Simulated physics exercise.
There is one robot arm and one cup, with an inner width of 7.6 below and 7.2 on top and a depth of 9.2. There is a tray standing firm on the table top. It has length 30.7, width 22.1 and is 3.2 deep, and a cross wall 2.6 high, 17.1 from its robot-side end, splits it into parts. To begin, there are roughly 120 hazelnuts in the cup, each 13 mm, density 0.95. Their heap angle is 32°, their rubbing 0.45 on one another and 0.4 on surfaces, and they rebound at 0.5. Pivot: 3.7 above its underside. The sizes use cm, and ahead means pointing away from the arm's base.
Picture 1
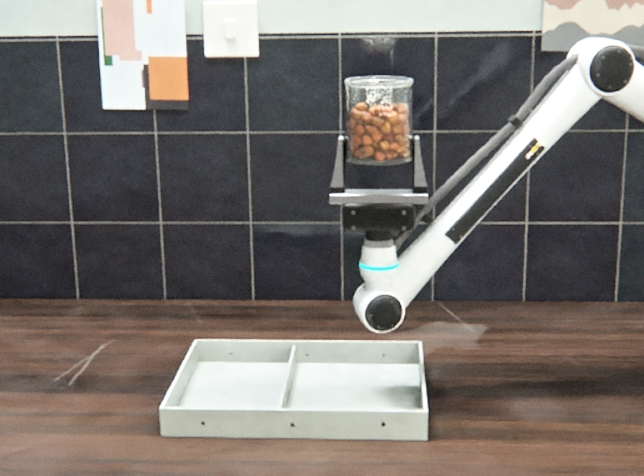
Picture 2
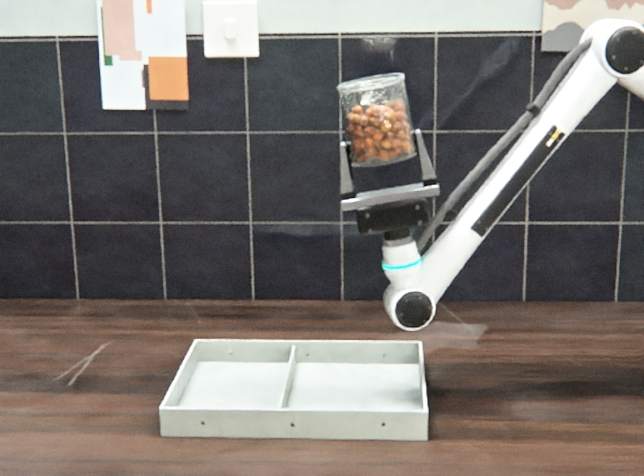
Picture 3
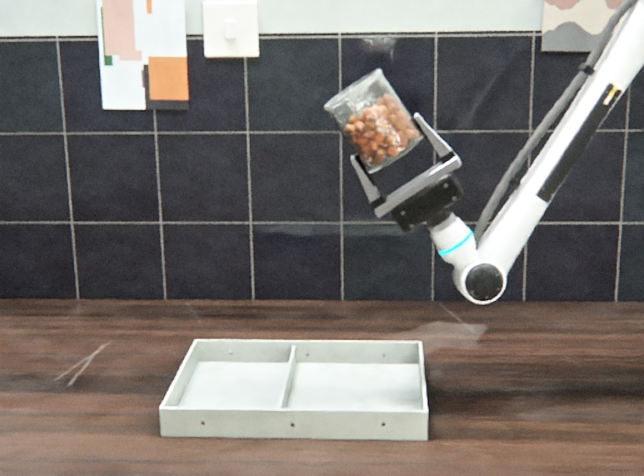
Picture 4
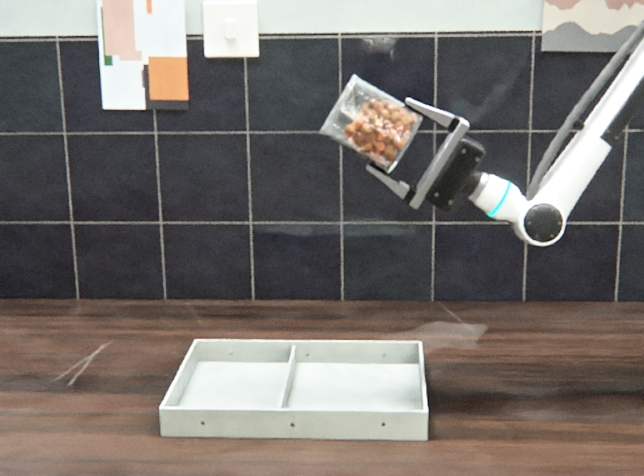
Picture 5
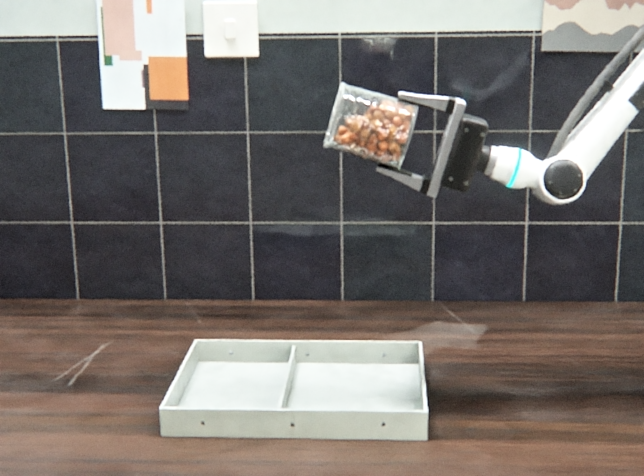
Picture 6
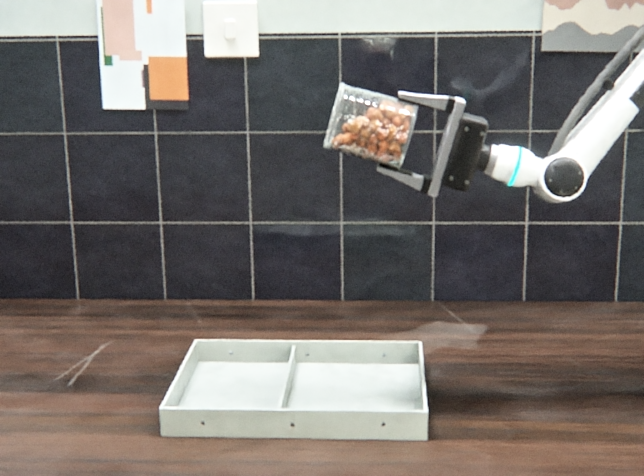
A white robot arm with a black gripper tilts a clear cup of brown hazelnuts leftward, its lower joint swinging right and upward until the cup lies nearly on its side, then it barely moves. The fixed camera looks from the front at a dark wooden tabletop before a navy tiled wall. A pale grey, two-part tray rests below, with a white switch and colourful prints above.
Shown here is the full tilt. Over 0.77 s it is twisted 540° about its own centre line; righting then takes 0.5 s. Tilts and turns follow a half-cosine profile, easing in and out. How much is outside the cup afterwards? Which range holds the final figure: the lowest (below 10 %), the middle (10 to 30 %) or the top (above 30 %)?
It sits in the lowest range, below 10 %.
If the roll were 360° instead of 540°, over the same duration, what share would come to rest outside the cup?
5 %.
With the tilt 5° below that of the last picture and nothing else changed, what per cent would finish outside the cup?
Estimate: Near 5 %.
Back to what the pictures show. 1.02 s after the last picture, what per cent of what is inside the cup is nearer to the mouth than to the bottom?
About 35 percent.
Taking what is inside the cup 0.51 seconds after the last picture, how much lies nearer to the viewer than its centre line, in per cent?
Around 60 percent.
Then, 0.51 s after the last picture, tipped 74°, highest piece 38 above the table; 113 in the cup, 2 in flight or on a rim.
Then, 1.02 s after the last picture, tipped 38°, highest piece 38 above the table; 112 in the cup, 2 in the far-side part, 1 in the robot-side part.
Then, 1.47 s after the last picture, upright, highest piece 40 above the table; 112 in the cup, 2 in the far-side part, 1 in the robot-side part.
Then, 2.17 s after the last picture, upright, highest piece 40 above the table; 112 in the cup, 2 in the far-side part, 1 in the robot-side part.
Final count, 112 in the cup, 2 in the far-side part, 1 in the robot-side part. That is 3 % outside the cup.
